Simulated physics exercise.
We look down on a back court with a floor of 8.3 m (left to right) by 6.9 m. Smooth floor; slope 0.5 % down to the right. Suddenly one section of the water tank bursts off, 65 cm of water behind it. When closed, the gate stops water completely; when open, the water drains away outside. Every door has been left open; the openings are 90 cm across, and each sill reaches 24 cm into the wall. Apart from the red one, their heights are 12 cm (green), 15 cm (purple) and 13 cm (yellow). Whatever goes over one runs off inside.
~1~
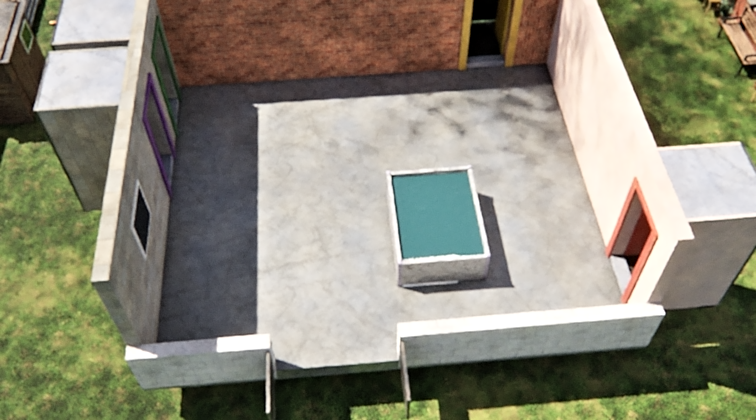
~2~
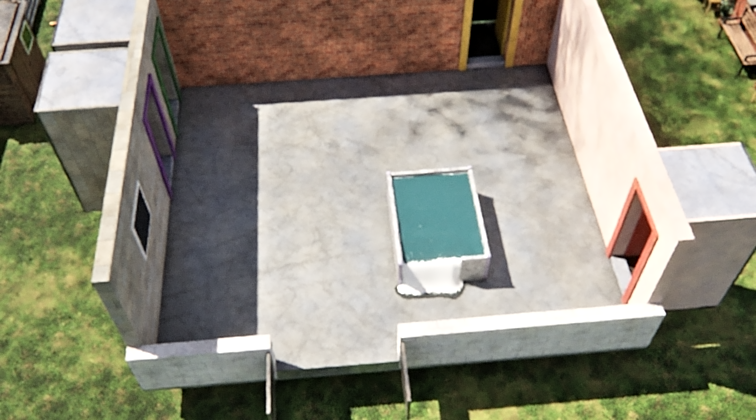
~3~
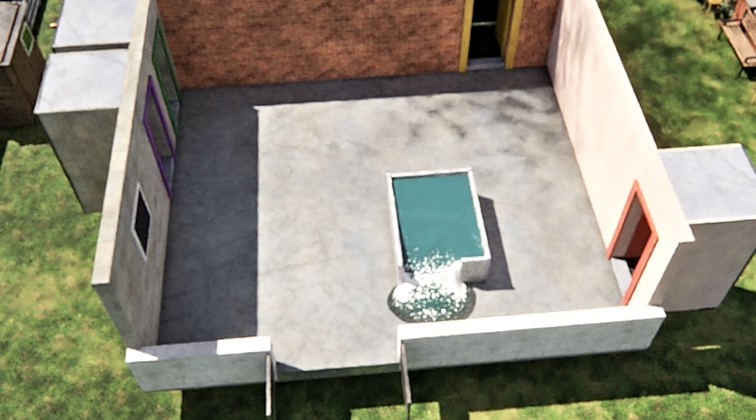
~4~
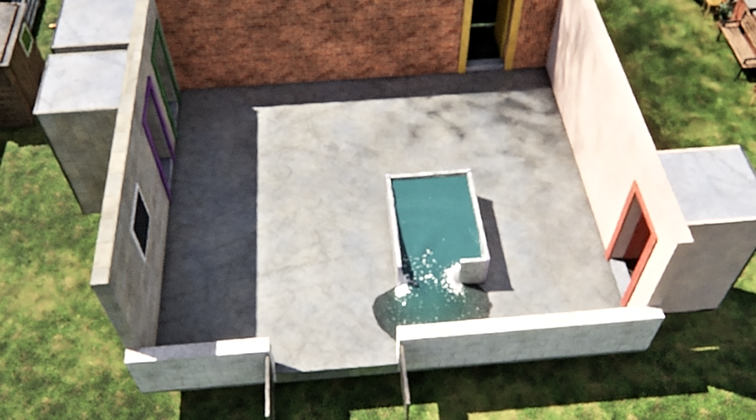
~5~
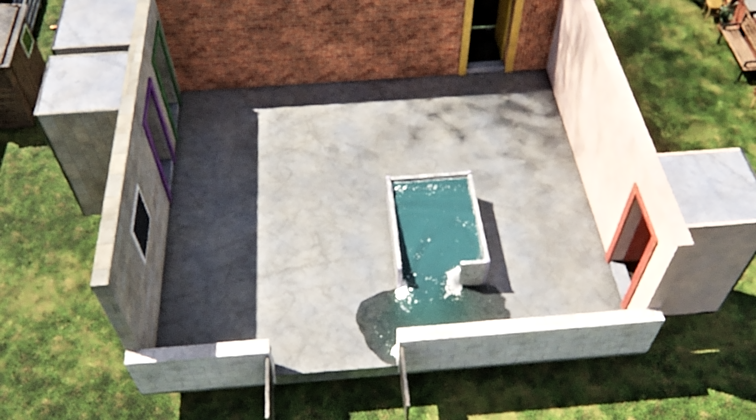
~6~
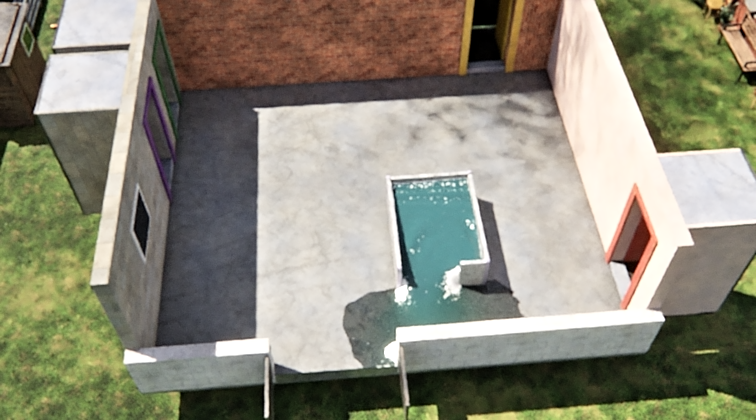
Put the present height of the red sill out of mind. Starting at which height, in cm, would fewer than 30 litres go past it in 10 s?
Starting at roughly 12.5 cm.
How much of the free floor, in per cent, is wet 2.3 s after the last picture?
Around 25 per cent of the floor.
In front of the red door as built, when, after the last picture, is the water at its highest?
Roughly 1.8 s.
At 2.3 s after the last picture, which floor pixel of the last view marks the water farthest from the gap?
The tip of the flood lies near (154, 371).
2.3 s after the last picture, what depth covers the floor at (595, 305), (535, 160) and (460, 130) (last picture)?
4, 0 and 0 cm, respectively.
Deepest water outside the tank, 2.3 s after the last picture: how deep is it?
24 cm.
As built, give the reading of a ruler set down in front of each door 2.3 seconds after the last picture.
Depths in cm: Red 17, green 0, purple 0, yellow 0.
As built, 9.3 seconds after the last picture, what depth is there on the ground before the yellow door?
About 5.0 centimetres.
Then, 0.7 s after the last picture water covers 10 % of the floor, deepest (42 cm) near (428, 350); it has not reached the red door.
Then, 2.3 s after the last picture water covers 25 % of the floor, deepest (24 cm) near (428, 350); 17 cm at the red door, 33 litres in over its 8 cm sill.
Then, 9.3 s after the last picture water covers 75 % of the floor, deepest (6 cm) near (632, 334); 5 cm at the red door, 92 litres in over its 8 cm sill.
At the red door as built, the water peaked near 18 cm, 1.9 s after the last picture.
With a sill of 11 cm, 47 litres would have come in within the 10 s; with 15 cm, 14 litres. So under 30 litres takes about 12.5 cm.
